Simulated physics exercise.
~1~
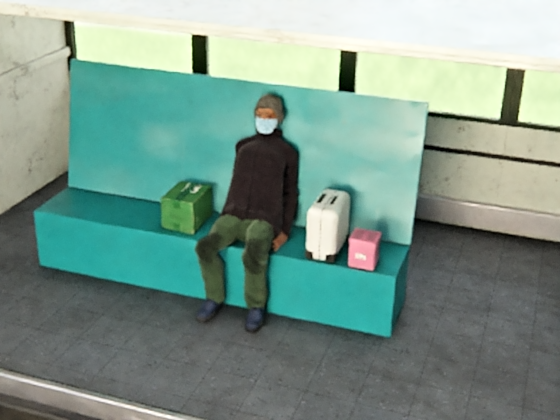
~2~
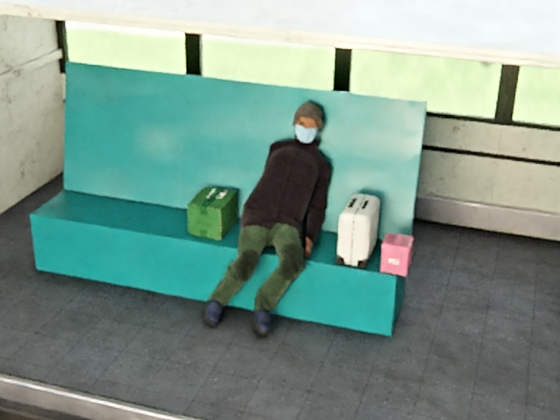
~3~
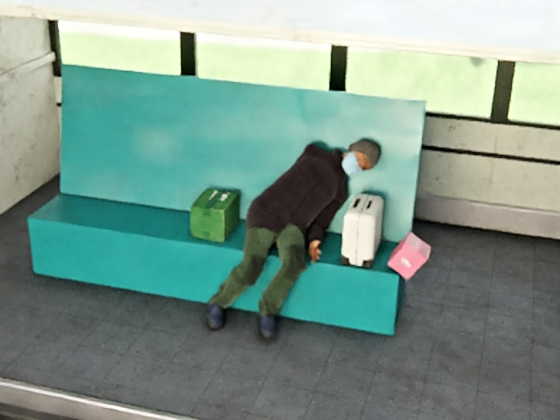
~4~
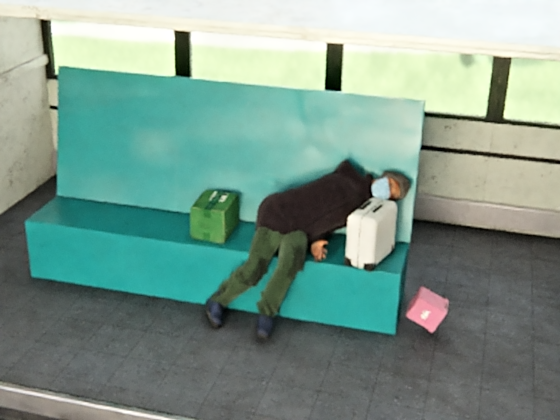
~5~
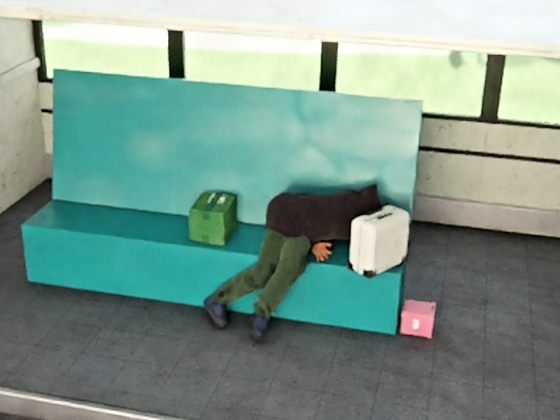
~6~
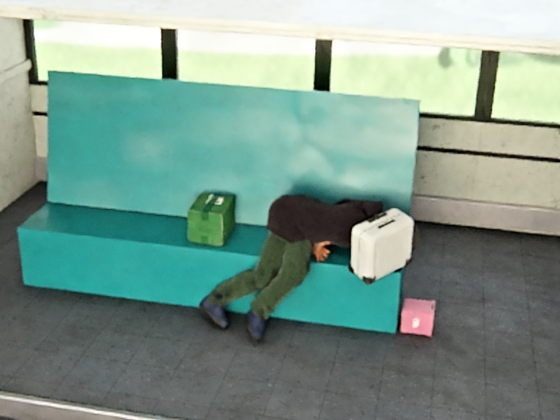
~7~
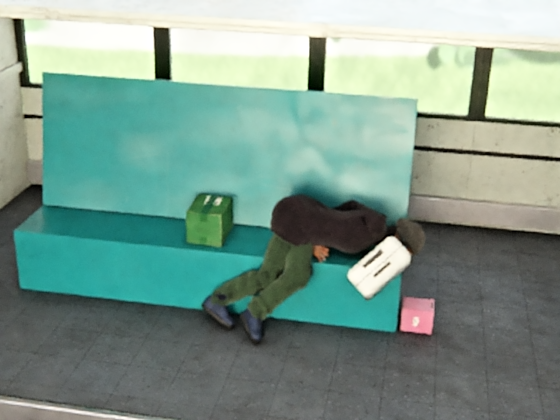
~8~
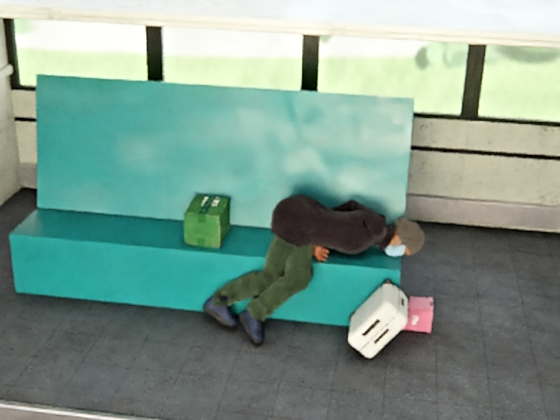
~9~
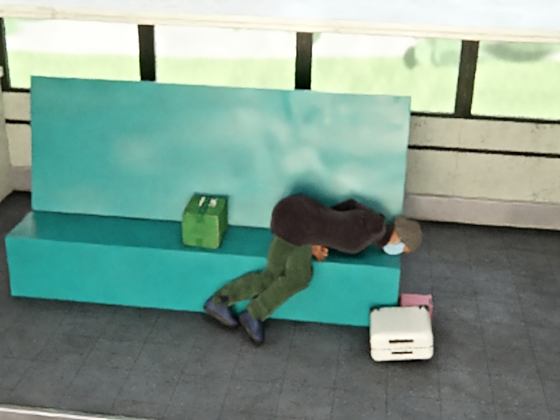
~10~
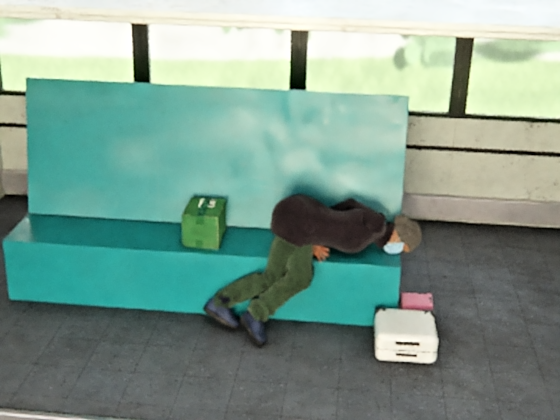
On a teal bench, a masked person slumps right as pink and white cases fall off.
